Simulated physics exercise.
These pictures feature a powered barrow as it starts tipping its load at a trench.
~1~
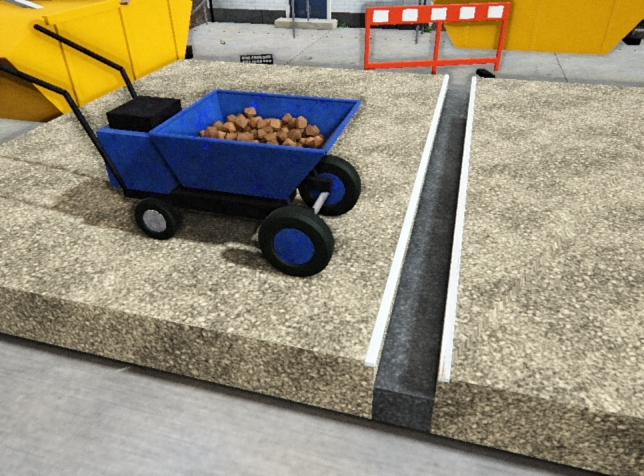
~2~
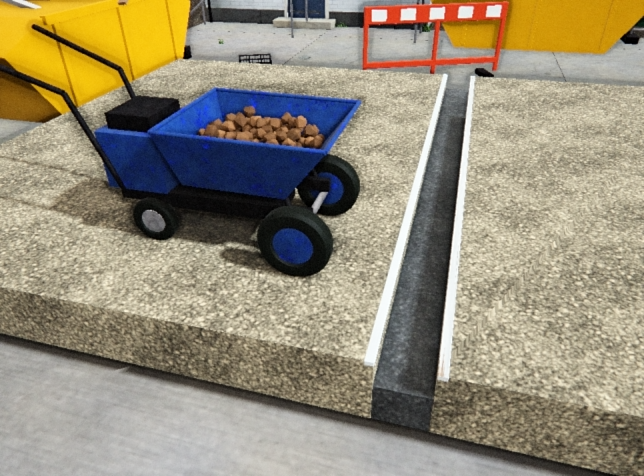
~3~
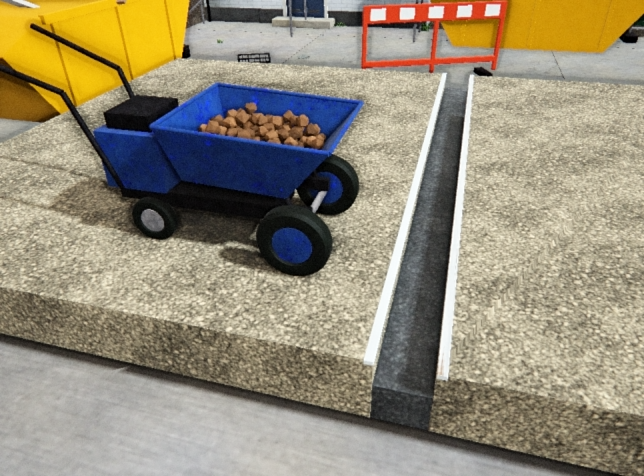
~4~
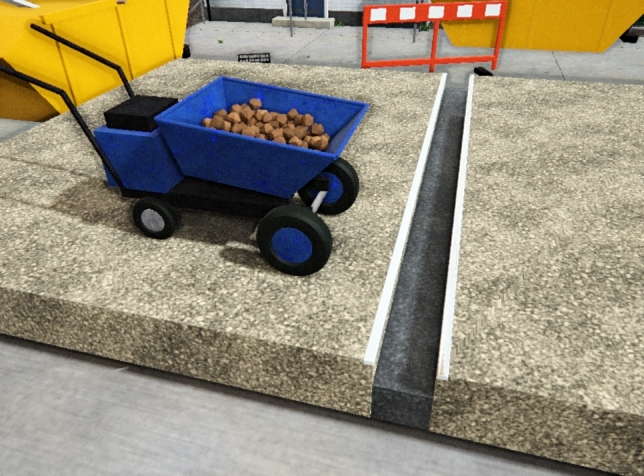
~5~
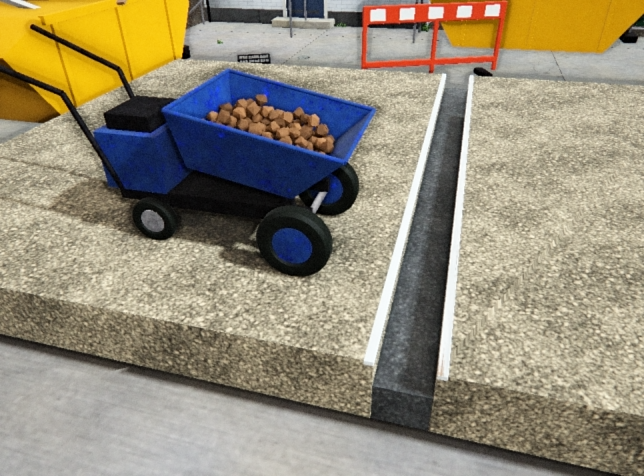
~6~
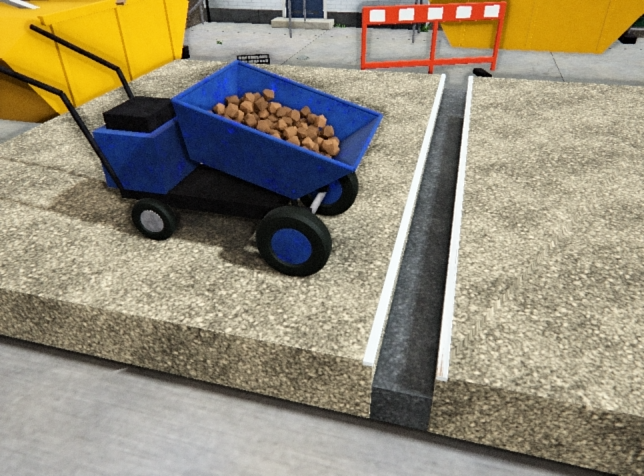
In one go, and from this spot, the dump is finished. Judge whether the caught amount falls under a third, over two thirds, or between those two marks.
Looks to me like the trench gets above two thirds of the load.
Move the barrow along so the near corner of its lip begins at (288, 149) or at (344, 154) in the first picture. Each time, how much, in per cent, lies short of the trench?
First spot: 20 %, second spot: 0 %.
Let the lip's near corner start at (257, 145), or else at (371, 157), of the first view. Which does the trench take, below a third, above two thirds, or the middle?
Between a third and two thirds; then below one third.
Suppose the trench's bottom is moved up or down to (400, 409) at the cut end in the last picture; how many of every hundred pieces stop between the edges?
Around 80 per cent.
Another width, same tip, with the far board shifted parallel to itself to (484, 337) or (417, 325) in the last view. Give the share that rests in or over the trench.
Lab note: Try one about 100 %, try two about 30 %.
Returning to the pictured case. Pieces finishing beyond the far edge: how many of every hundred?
Share of load: Near 25 %.
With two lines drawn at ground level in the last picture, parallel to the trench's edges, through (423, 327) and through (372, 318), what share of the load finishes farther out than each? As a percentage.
Respectively 50 and 100 percent.
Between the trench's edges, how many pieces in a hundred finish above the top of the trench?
Estimate: Around 20 %.
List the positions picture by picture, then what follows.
In the first frame, lip of the skip at (325, 153), level; top of the load at (247, 138), clay clods; first edge of the trench at (381, 319); far edge at (449, 332), the trench under half as wide as the skip, and about half as deep as wide.
In the second frame, lip of the skip at (325, 153), level; top of the load at (247, 137).
In the third frame, lip of the skip at (329, 154), tipped barely; top of the load at (248, 134).
In the fourth frame, lip of the skip at (336, 157), tipped a little; top of the load at (237, 133).
In the fifth frame, lip of the skip at (344, 163), tipped a little; top of the load at (242, 129).
In the sixth frame, lip of the skip at (353, 170), tipped clearly; top of the load at (237, 118); first edge of the trench at (379, 319); far edge at (447, 331).
Soon after the last picture, skip tipped steeply; all in the skip.
A little later, skip tipped right over; most in the skip; about a quarter in or heaped over the trench; a stray few beyond it; a stray few falling.
Later still, skip tipped right over; a small part in the skip; about two thirds in or heaped over the trench; about a quarter beyond it.
At rest, skip tipped right over; a stray few in the skip; most in or heaped over the trench; about a quarter beyond it.
